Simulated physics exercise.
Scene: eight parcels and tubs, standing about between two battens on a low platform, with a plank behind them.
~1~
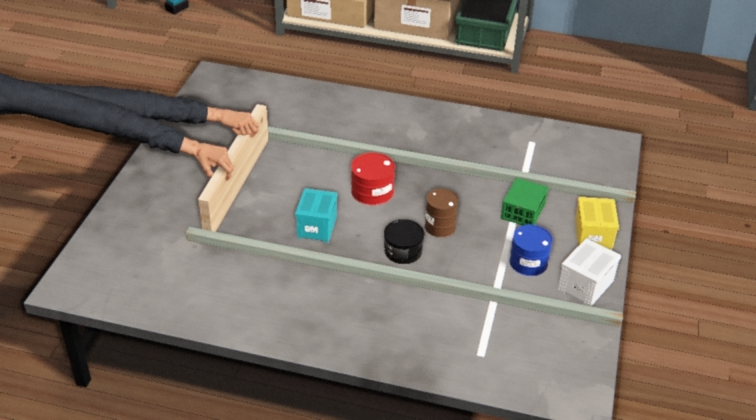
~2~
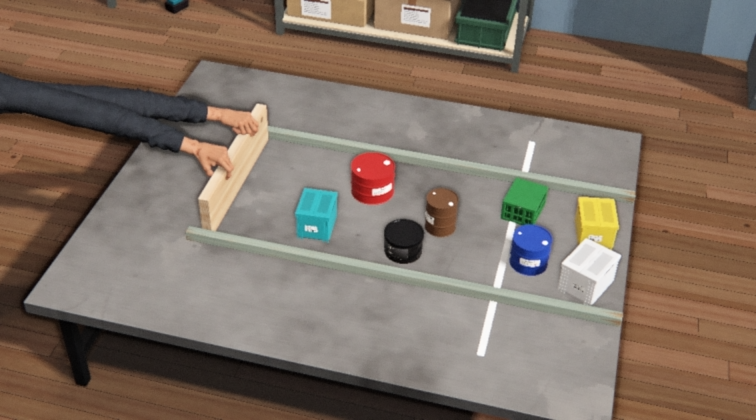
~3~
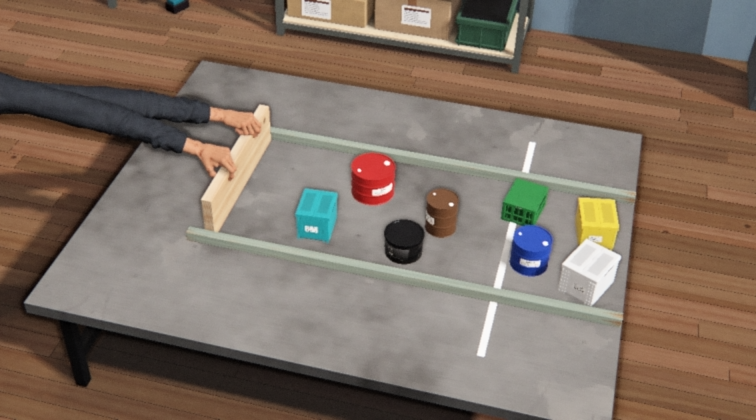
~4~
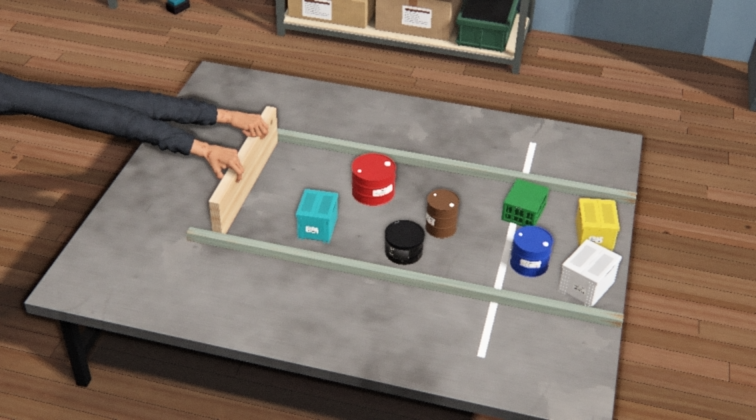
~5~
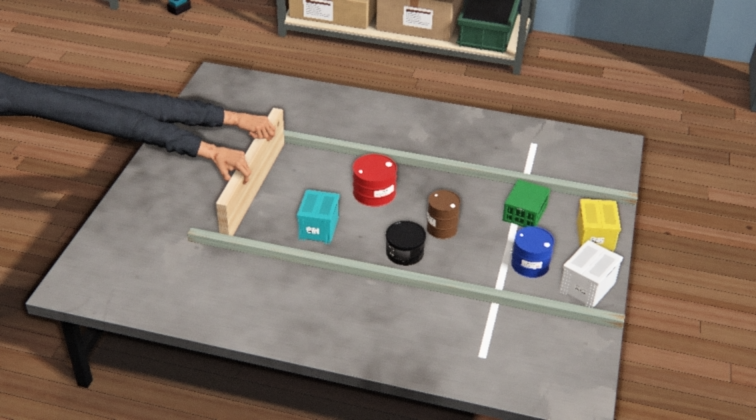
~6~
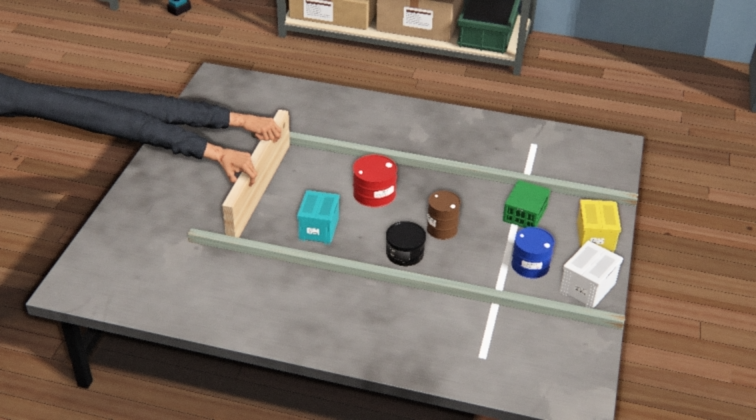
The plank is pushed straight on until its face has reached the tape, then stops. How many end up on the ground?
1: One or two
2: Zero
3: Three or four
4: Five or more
2, zero.
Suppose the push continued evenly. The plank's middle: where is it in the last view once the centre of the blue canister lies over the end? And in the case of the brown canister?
Its middle is about (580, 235) and about (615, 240).
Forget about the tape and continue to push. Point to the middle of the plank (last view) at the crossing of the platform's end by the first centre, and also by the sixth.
(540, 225), later (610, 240).
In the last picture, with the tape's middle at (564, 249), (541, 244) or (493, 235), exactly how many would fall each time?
Try by try, 2, 1 and 0.
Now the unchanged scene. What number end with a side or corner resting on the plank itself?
3 end up touching it.
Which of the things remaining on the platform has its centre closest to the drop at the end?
Nearest at the end: The yellow tote.
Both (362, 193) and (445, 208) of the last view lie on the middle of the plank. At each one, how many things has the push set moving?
I count 2 first and 4 after.
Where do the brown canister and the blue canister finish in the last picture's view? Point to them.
The brown canister settles near (527, 233); as for the blue canister, near (565, 249).
Soon after, none off yet; yellow tote at rest near (598, 226); white tote at rest near (591, 275); blue canister at rest near (533, 253).
In the end, the number that fall off is zero.
